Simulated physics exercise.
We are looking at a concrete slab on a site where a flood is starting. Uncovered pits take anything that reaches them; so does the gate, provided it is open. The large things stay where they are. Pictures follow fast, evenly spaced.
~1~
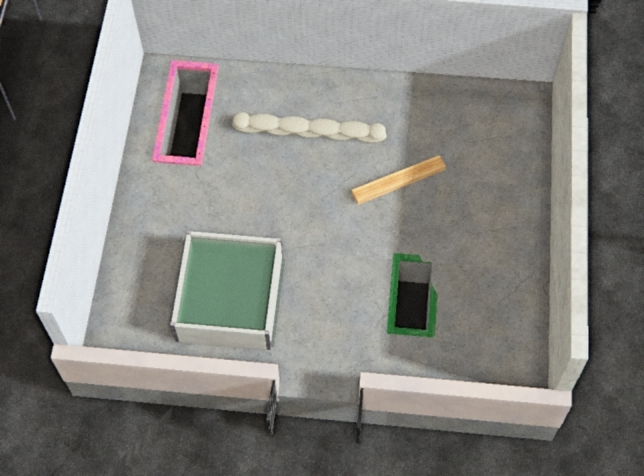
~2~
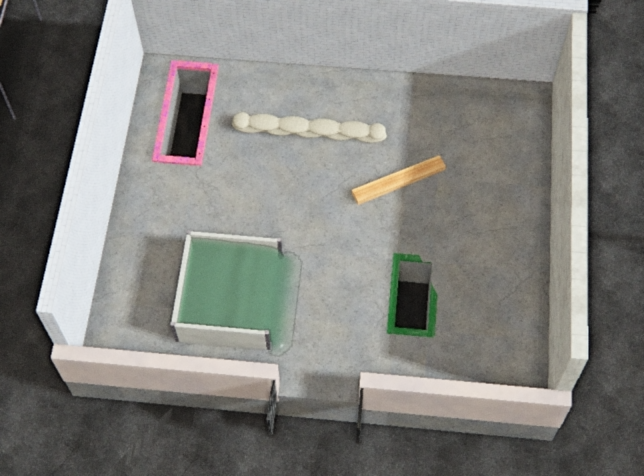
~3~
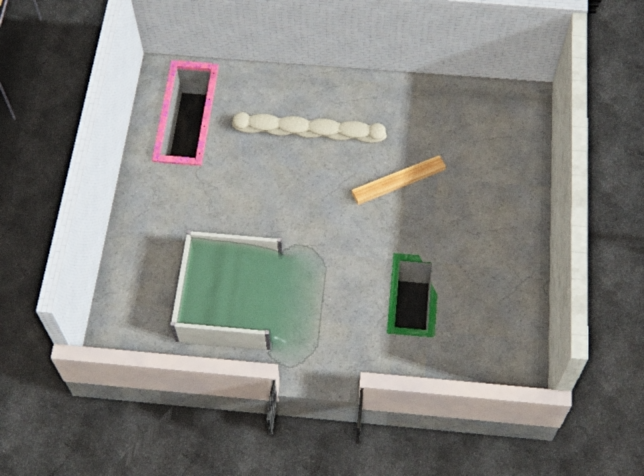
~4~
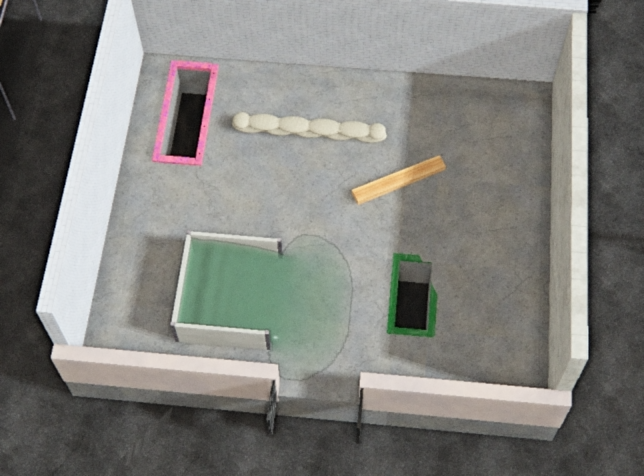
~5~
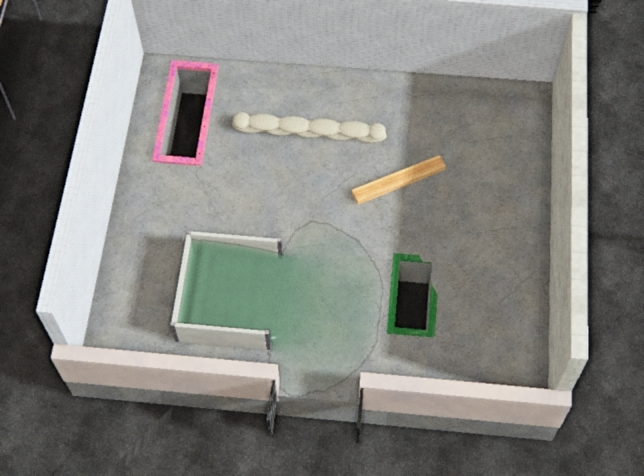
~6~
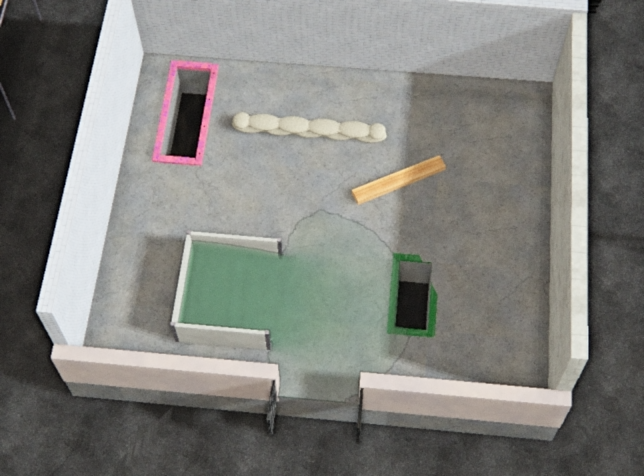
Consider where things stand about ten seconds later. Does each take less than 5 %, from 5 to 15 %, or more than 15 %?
In the end the gate will drain five to fifteen per cent inclusive; the green pit will drain in excess of fifteen per cent; the pink pit will drain shy of five per cent.
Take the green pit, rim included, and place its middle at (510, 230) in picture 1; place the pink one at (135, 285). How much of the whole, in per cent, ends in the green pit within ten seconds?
Result - green pit: 25 %.
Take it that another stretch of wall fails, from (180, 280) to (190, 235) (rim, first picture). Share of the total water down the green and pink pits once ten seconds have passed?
In percent: Green 2, pink 20.
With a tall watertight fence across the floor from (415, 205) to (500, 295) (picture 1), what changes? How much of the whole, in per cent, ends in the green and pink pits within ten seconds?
Roughly, in per cent: Green 50, pink 0.
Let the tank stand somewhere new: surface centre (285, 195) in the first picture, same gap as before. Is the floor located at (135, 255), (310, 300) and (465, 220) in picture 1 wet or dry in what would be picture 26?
Spot one unwetted, spot two unwetted, spot three wetted.
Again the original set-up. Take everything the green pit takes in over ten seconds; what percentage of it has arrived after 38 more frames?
Estimate: Some 85 per cent.
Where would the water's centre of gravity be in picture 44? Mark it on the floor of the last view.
Estimate: (420, 253).
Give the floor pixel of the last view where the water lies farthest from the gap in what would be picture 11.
I'd point to (513, 370).
A moment on, water covers 20 % of the floor; the gate 1 %, the green pit 10 %, the pink pit 0 %.
Next, water covers 30 % of the floor; the gate 4 %, the green pit 20 %, the pink pit 0 %.
Then, water covers 35 % of the floor; the gate 6 %, the green pit 28 %, the pink pit 0 %.
Later, water covers 45 % of the floor; the gate 8 %, the green pit 34 %, the pink pit 0 %.
In the end, water covers 55 % of the floor; the gate 10 %, the green pit 40 %, the pink pit 0 %.
